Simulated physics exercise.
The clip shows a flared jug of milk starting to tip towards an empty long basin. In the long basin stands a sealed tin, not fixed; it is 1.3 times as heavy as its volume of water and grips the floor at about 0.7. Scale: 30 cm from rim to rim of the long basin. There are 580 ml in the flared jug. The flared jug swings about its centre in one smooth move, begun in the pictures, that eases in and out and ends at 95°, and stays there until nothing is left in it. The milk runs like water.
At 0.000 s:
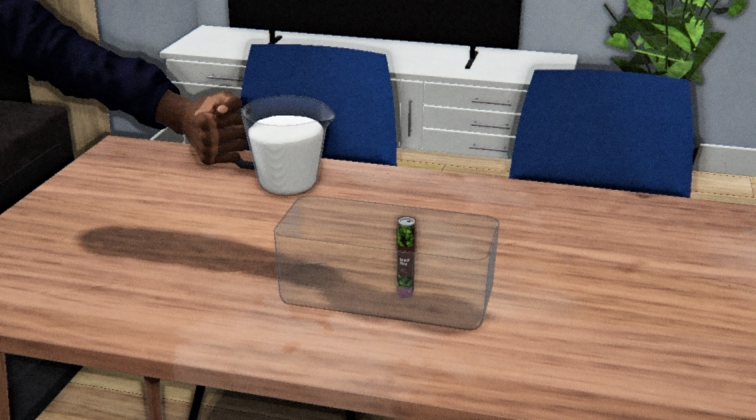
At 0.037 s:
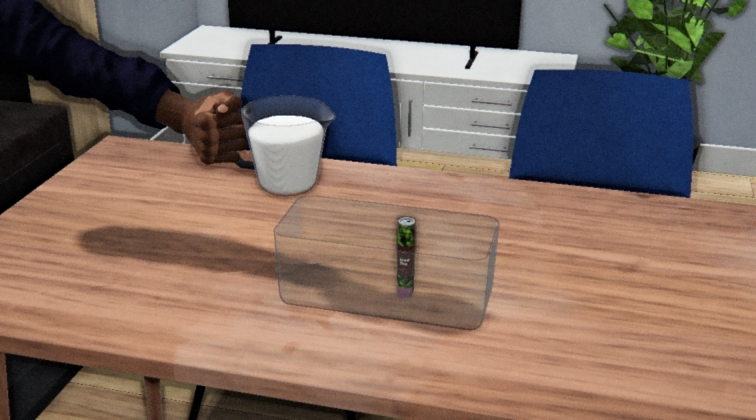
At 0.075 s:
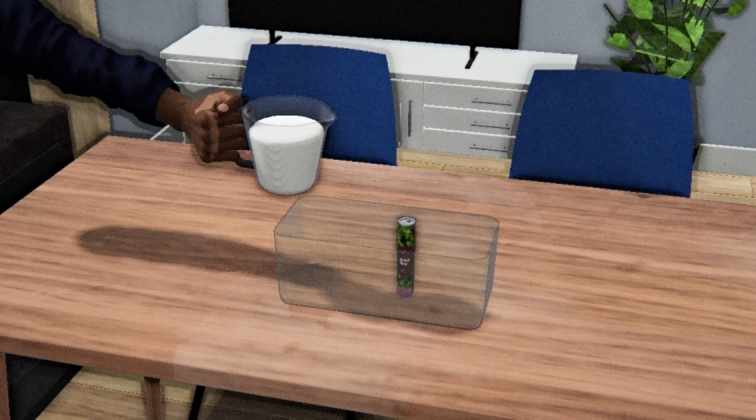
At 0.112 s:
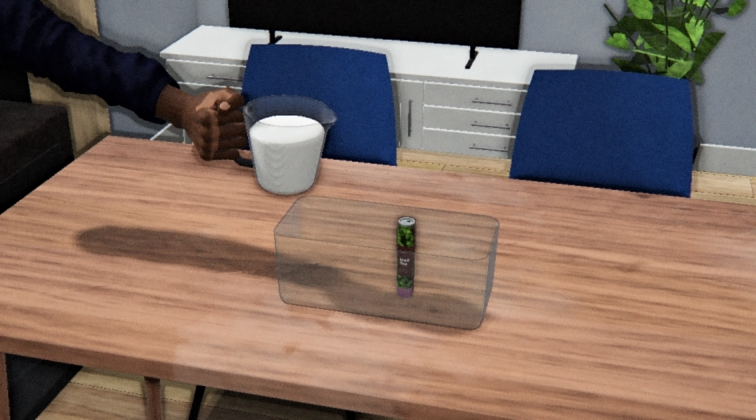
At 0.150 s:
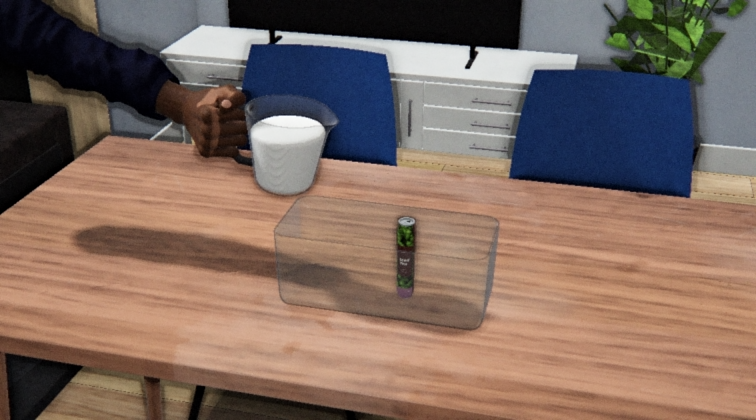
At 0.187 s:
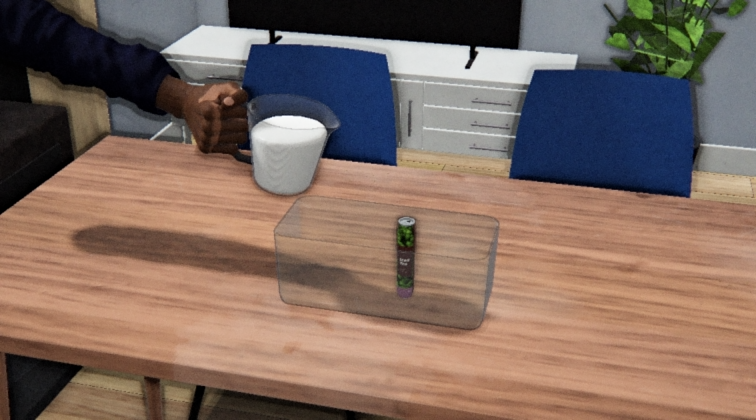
A hand holding a clear jug of milk turned it slightly to the right above a wooden table, while an empty see-through basin and a small patterned tin stayed still in front of it.
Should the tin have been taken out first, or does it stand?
The tin remains upright.
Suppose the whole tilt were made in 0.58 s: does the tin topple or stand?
Then it stays up.
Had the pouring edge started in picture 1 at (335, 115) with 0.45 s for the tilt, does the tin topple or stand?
Then it stays up.
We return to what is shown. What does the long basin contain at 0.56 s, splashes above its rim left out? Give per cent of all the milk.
About 2 per cent.
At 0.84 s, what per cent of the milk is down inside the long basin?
Some 56 per cent.
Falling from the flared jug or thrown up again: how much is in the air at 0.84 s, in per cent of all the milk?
Some 16 per cent.
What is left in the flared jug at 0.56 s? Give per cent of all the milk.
Near 84 in a hundred.
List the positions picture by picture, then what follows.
It leans 0°; its right rim is at (334, 117); the milk meets the walls at (252, 124) and (323, 131); the long basin's rim runs from (287, 215) to (494, 240); the tin's top is at (407, 225), in the first frame.
It leans 0°; its right rim is at (335, 117); the milk meets the walls at (253, 124) and (323, 131), in the second frame.
It leans 2°; its right rim is at (335, 118); the milk meets the walls at (254, 123) and (323, 131), in the third frame.
It leans 3°; its right rim is at (337, 120); the milk meets the walls at (254, 123) and (324, 132), in the fourth frame.
It leans 6°; its right rim is at (338, 122); the milk meets the walls at (254, 124) and (325, 133), in the fifth frame.
It leans 9°; its right rim is at (340, 125); the milk meets the walls at (256, 124) and (327, 133), in the sixth frame.
Then, 0.56 s in, the tilt is 62° and 84 per cent is still to pour; the tin stands where it began.
Then, 0.84 s in, the tilt is 92° and 29 per cent is still to pour; the tin stands where it began.
Then, 1.13 s in, the tilt is 95° and 3 per cent is still to pour; the tin stands where it began.
Then, 1.44 s in, the tilt is 95° and 0 per cent is still to pour; the tin stands where it began.
Finally, the tin stands where it began.
